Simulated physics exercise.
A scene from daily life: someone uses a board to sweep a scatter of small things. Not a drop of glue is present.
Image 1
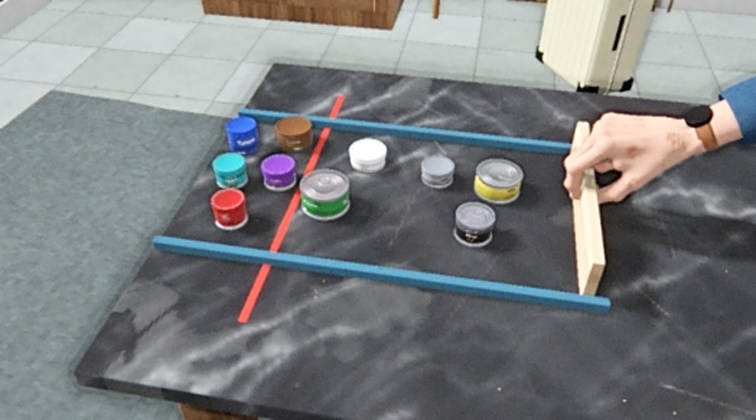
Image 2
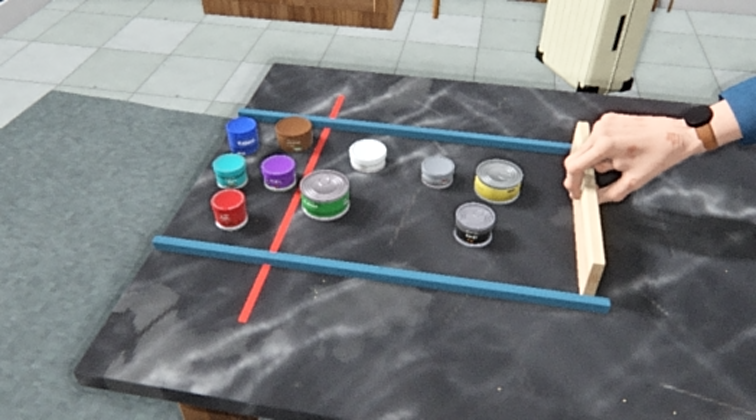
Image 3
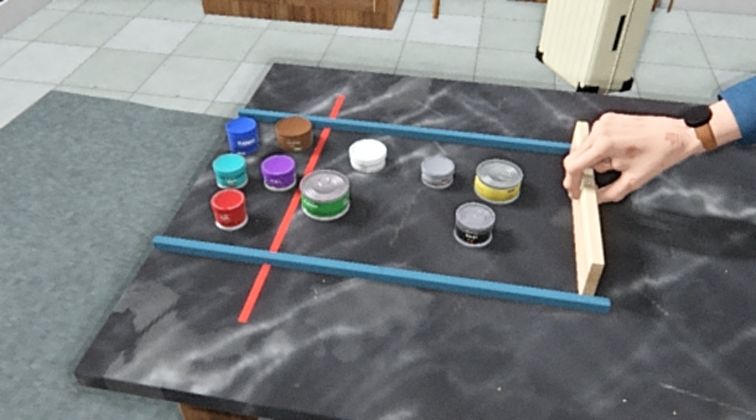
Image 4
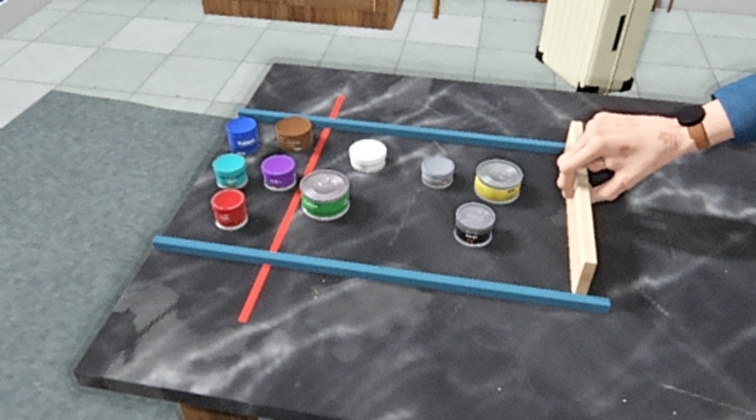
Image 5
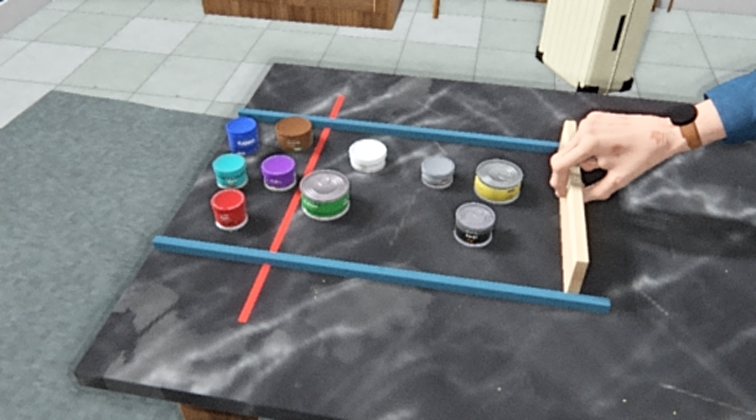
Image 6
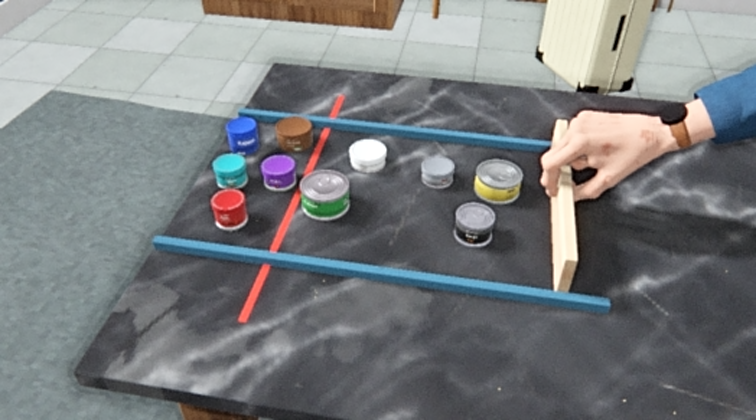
At first, a hand holds a wooden board upright at the right end of two blue rails on a dark marbled table, with small colourful tins scattered between them and a red strip crossing. Then the hand slides the board slightly left, while the tins stay still and untouched.
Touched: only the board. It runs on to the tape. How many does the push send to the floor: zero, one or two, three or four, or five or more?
The tally of drops is nought.
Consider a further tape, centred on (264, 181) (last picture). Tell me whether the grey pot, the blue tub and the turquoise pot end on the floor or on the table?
In order, the grey pot keeps its spot, then the blue tub goes off the edge, then the turquoise pot goes off the edge.
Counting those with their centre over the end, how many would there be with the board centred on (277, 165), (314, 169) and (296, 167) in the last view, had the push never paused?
First 1, then 0, finally 0.
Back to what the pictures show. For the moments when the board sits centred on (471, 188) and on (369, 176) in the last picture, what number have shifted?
At the first point the count is 3, at the second it's 6.
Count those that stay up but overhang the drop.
Overhanging: 0.
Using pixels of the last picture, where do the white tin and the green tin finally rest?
Roughly (305, 135) for the first and roughly (249, 181) for the second.
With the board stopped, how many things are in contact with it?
3 are in contact with it.
Soon after, none off yet; blue tub at rest near (243, 136); turquoise pot at rest near (231, 172); red tin at rest near (230, 210).
At rest, the number that fall off is zero.
